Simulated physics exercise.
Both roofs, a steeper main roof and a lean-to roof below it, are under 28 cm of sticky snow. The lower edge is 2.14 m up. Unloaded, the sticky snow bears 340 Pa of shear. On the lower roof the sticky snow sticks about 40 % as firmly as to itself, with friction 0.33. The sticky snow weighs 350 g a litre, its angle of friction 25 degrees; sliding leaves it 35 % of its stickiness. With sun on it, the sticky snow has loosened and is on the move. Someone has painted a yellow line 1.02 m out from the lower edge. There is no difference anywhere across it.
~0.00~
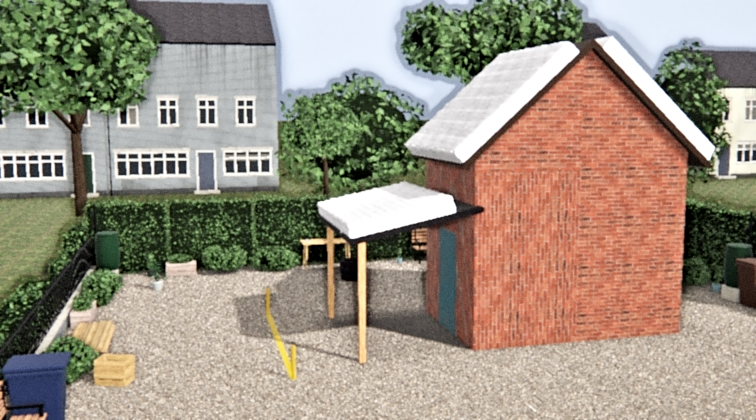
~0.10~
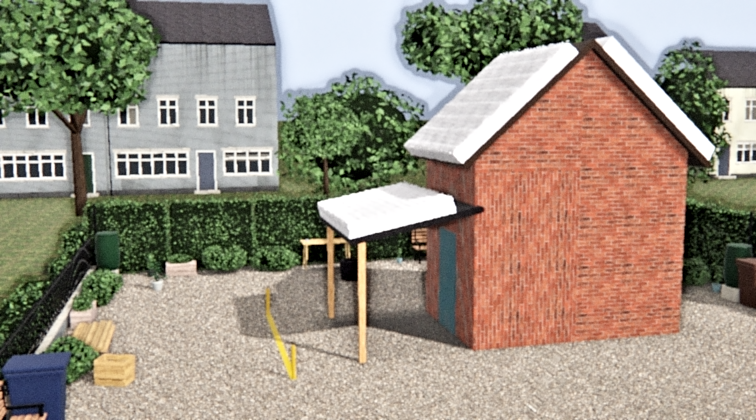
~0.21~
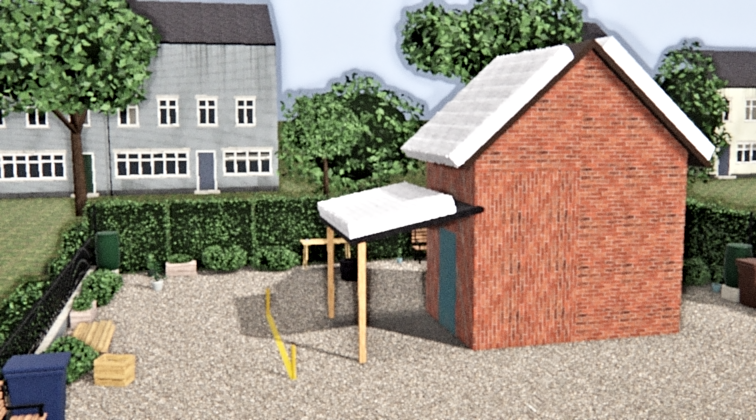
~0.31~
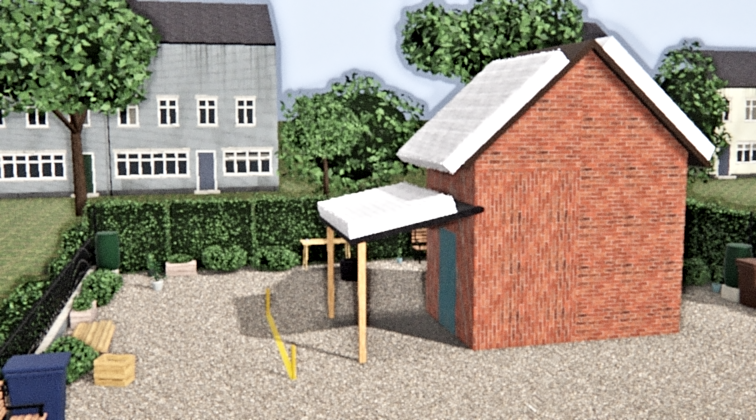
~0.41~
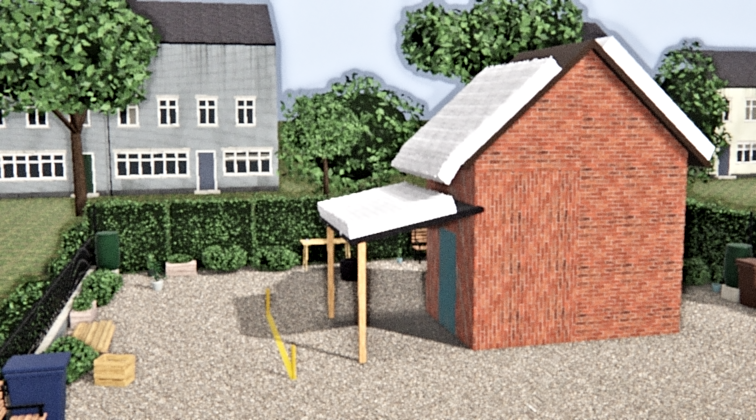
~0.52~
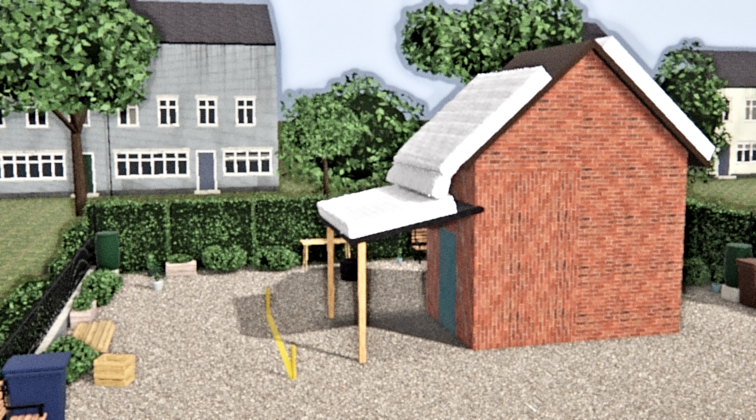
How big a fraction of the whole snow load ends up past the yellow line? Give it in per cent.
44 %.
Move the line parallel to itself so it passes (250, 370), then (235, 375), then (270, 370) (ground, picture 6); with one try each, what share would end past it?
Respectively 30, 25 and 35 percent would end past it.
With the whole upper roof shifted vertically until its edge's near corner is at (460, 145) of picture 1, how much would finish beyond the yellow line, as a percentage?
55 per cent or so.
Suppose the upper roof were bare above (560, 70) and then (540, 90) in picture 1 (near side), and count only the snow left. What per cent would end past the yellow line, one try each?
It would be around 35 percent and then around 25 percent.
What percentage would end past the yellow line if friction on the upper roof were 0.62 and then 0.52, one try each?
Respectively near 20 % and near 30 %.
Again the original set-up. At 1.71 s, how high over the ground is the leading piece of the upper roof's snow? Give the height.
About 0.6 m.
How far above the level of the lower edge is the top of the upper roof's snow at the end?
0.6 m.
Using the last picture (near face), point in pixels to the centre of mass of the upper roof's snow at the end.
Somewhere about (303, 305), I'd say.
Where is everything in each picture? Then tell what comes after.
Front end of the sticky snow at (462, 143), in the first picture.
Front end of the sticky snow at (461, 144), its middle shifted 2.9 cm, 1 % of it past the upper edge, in one piece, in the second picture.
Front end of the sticky snow at (457, 166), its middle shifted 11 cm, 4 % of it past the upper edge, in one piece, in the third picture.
Front end of the sticky snow at (452, 155), its middle shifted 25 cm, 9 % of it past the upper edge, in one piece, in the fourth picture.
Front end of the sticky snow at (444, 164), its middle shifted 44 cm, 16 % of it past the upper edge, cracking, in the fifth picture.
Front end of the sticky snow at (436, 184), its middle shifted 69 cm, 25 % of it past the upper edge, cracking, in the sixth picture.
By 1.06 s, none is below the lower edge and 0 % is past the line.
By 1.71 s, 31 % is below the lower edge and 15 % is past the line.
By 2.35 s, 63 % is below the lower edge and 43 % is past the line.
By 3.00 s, 64 % is below the lower edge and 44 % is past the line.
By 3.60 s, at the end, 64 % is below the lower edge and 44 % is past the line.
